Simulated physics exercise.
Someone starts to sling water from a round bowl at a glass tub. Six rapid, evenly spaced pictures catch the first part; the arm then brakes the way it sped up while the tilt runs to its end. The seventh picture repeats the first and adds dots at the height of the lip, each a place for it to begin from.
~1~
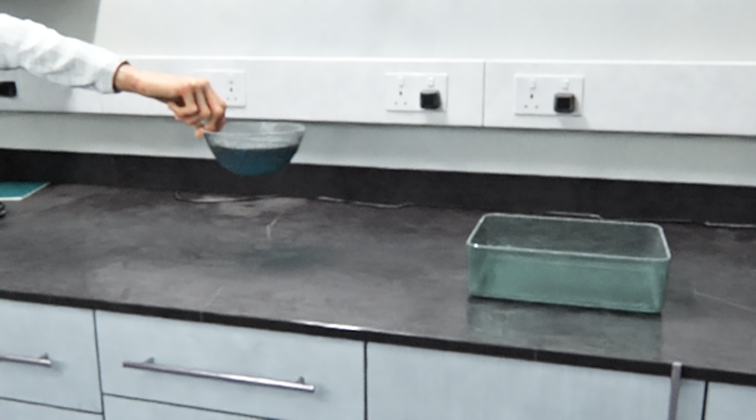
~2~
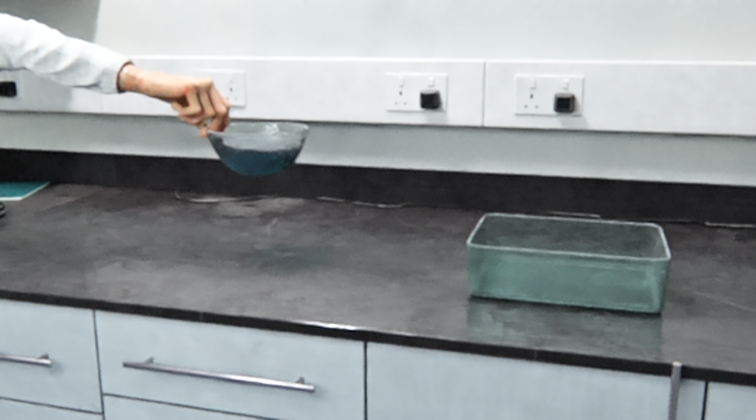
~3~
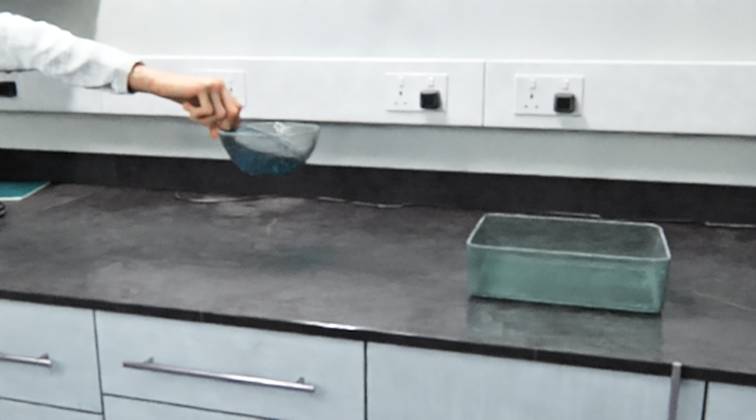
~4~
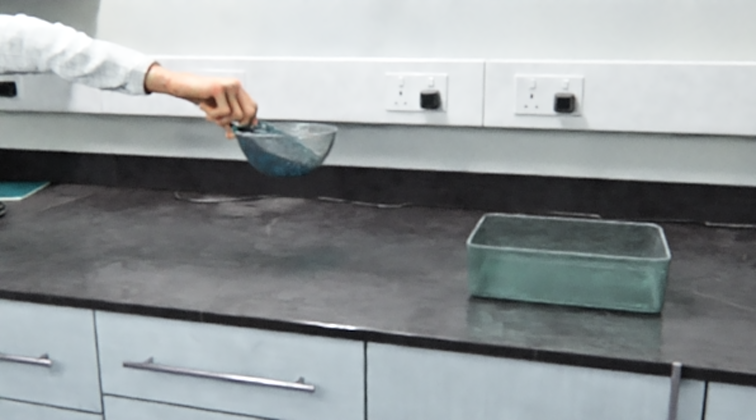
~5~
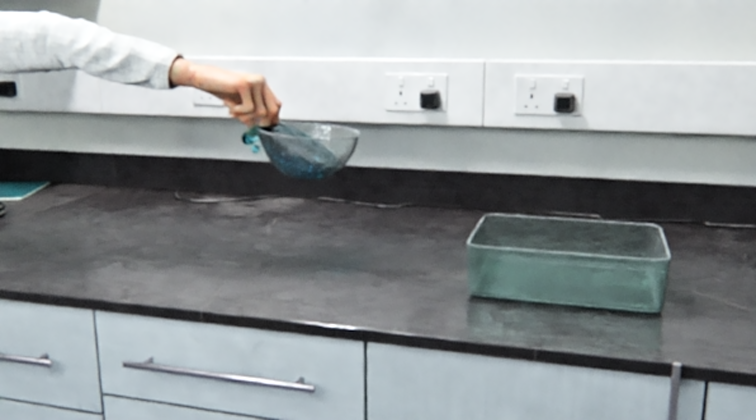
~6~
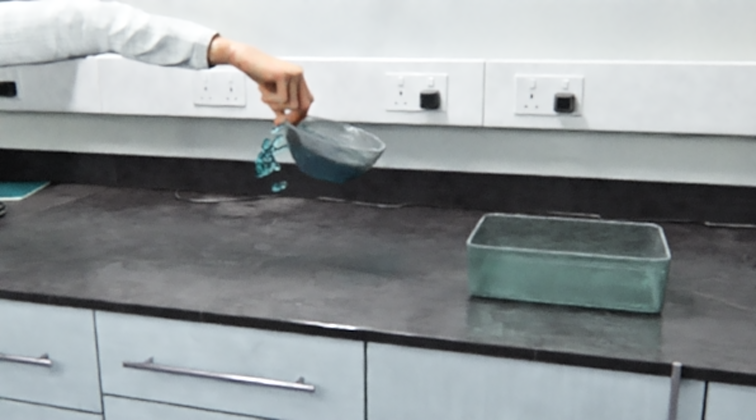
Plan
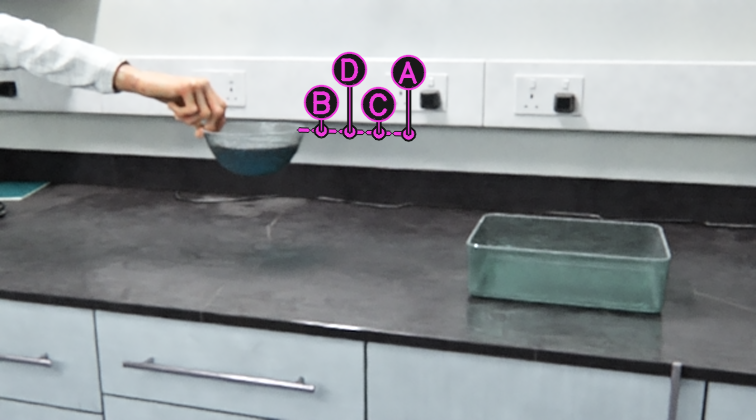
Laboratory counter with a glass tub at right, a hand swinging a round bowl rightward, blue water slopping over its left rim.
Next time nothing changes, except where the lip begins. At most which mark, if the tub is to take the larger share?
The limit is B.
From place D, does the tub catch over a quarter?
Yes, clearly.
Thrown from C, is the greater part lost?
No, that is safe.
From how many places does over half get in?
All of them.
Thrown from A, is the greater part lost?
No, that is safe.
On the marked copy, A at (408, 134); B at (321, 130); C at (378, 132); D at (349, 131).
If A is chosen, about 82 % lands in the tub, 10 % falls short and 8 % goes beside or beyond.
If B is chosen, about 61 % lands in the tub, 27 % falls short and 11 % goes beside or beyond.
If C is chosen, about 70 % lands in the tub, 9 % falls short and 21 % goes beside or beyond.
If D is chosen, about 73 % lands in the tub, 11 % falls short and 16 % goes beside or beyond.
